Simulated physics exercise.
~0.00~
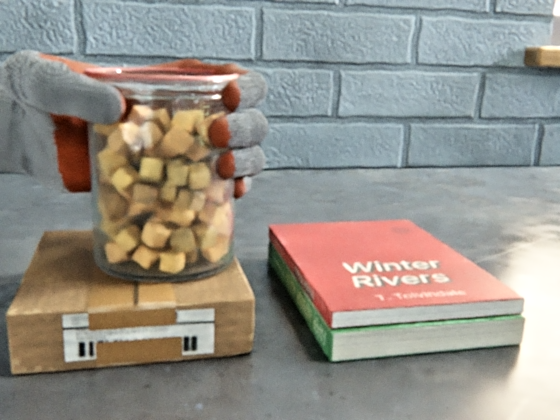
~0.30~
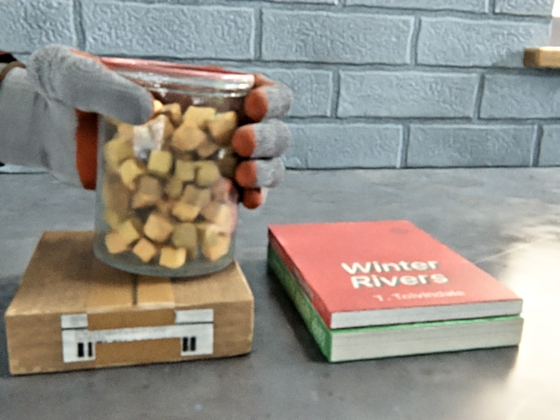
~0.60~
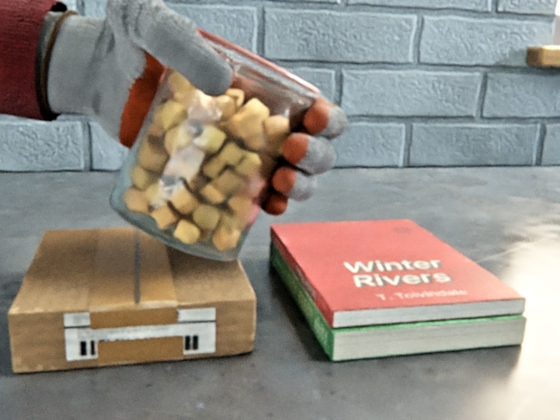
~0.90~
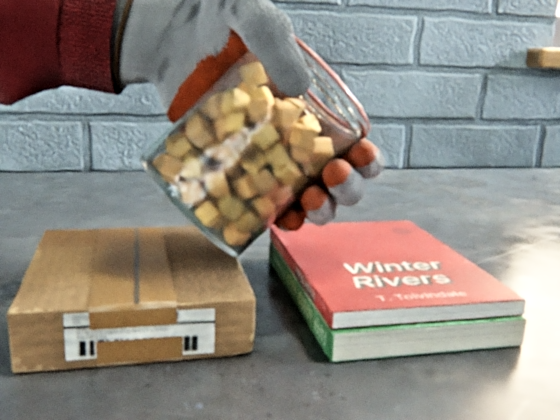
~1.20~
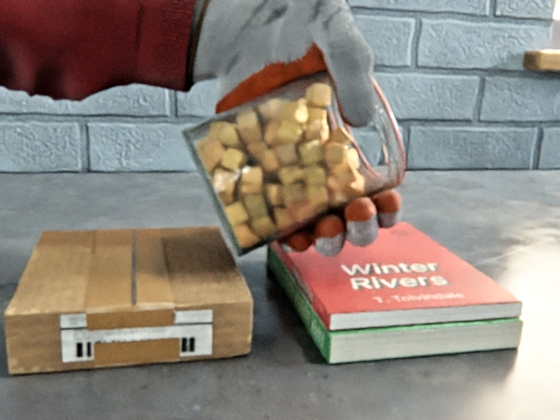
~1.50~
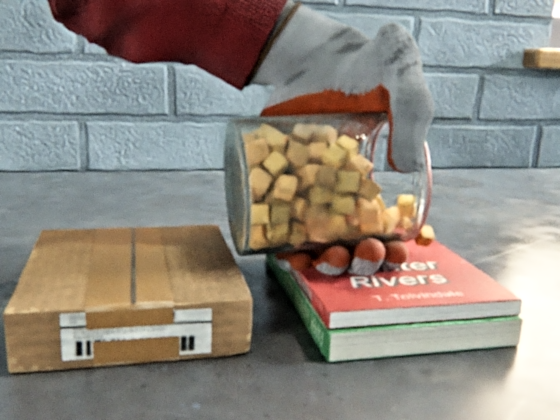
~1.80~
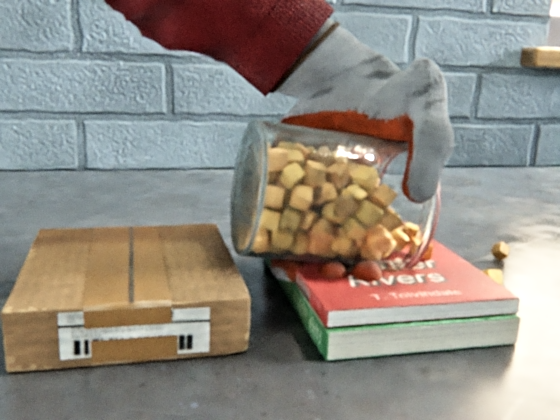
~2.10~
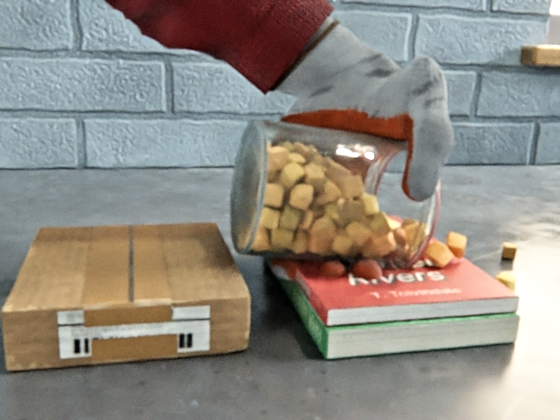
A gloved hand lifted a clear jar of small wooden cubes off a cardboard box, tipped it to the right and laid it on its side against two stacked books, and a few cubes tumbled out while most stayed inside.
